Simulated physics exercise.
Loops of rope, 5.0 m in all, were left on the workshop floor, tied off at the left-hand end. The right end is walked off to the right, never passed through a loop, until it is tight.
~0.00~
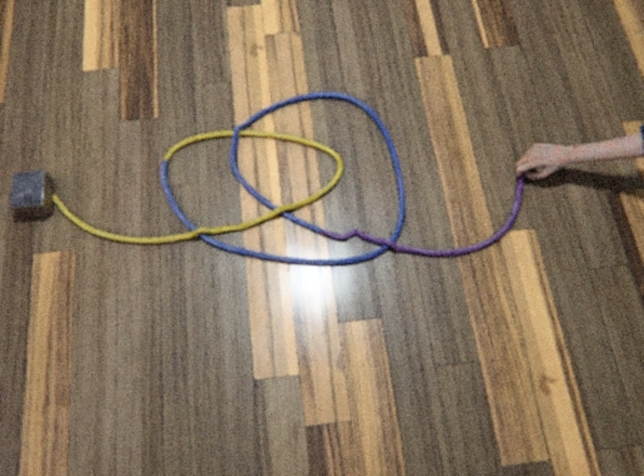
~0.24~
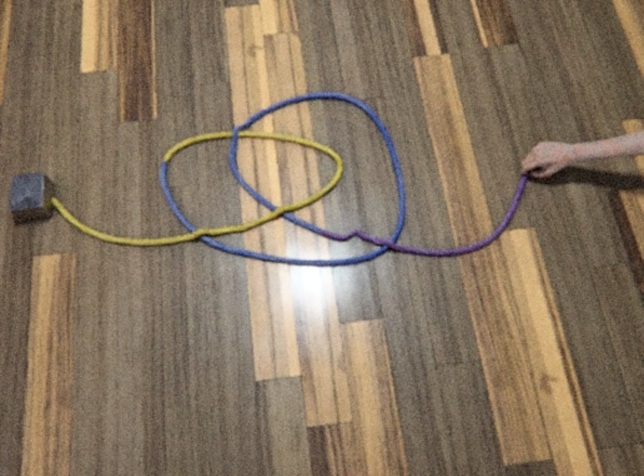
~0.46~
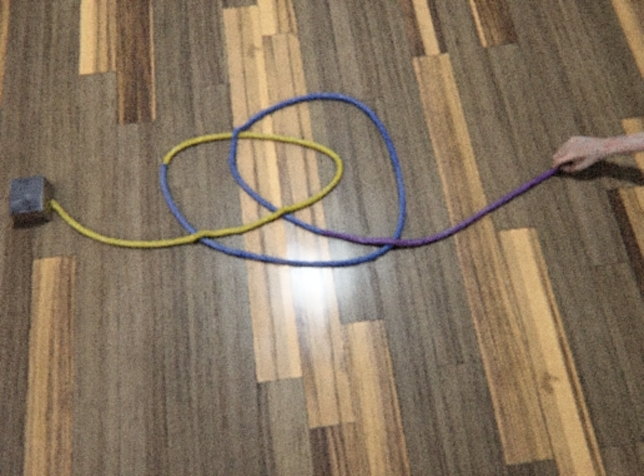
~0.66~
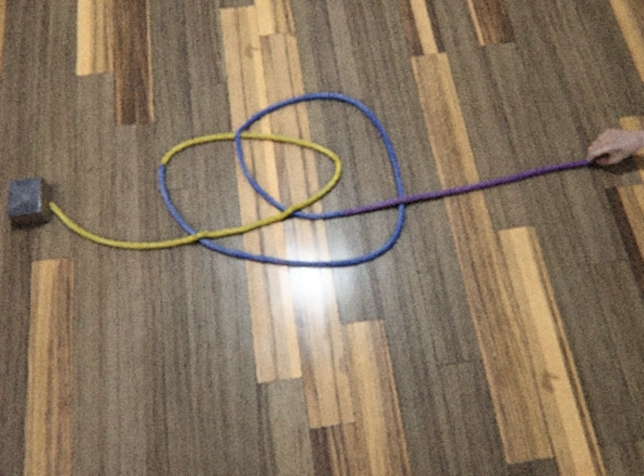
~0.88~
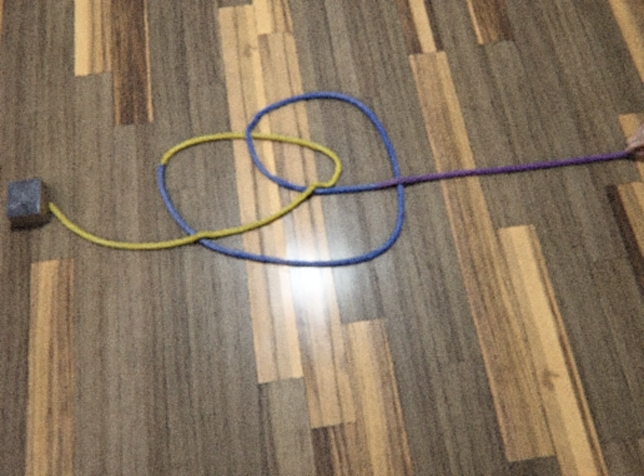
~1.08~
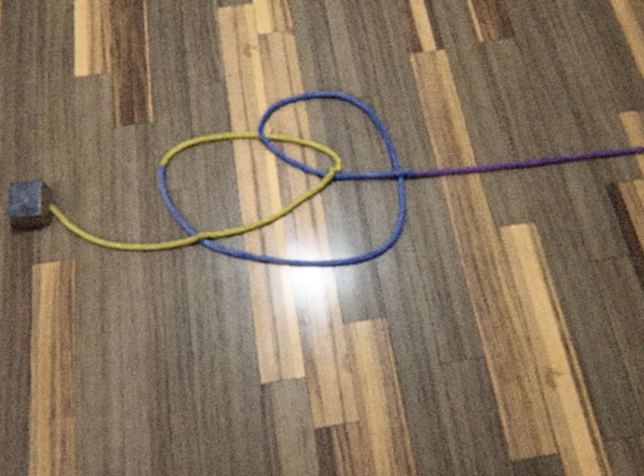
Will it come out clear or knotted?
Outcome: The rope pulls straight.
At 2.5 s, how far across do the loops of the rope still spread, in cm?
About 46 cm.
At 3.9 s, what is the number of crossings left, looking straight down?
The count is 3.
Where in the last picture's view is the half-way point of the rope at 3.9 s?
Near (455, 180).
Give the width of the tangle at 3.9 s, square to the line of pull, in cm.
About 10 cm.
By 2.5 s, the ends are 2.8 m apart, loops still 46 cm across.
By 3.9 s, the ends are 3.7 m apart, loops still 11 cm across.
By 5.3 s, the ends are 4.5 m apart, loops still 10 cm across.
By 6.7 s, the ends are 5.0 m apart, and it runs straight.
By 7.0 s, the ends are 5.0 m apart, and it runs straight.
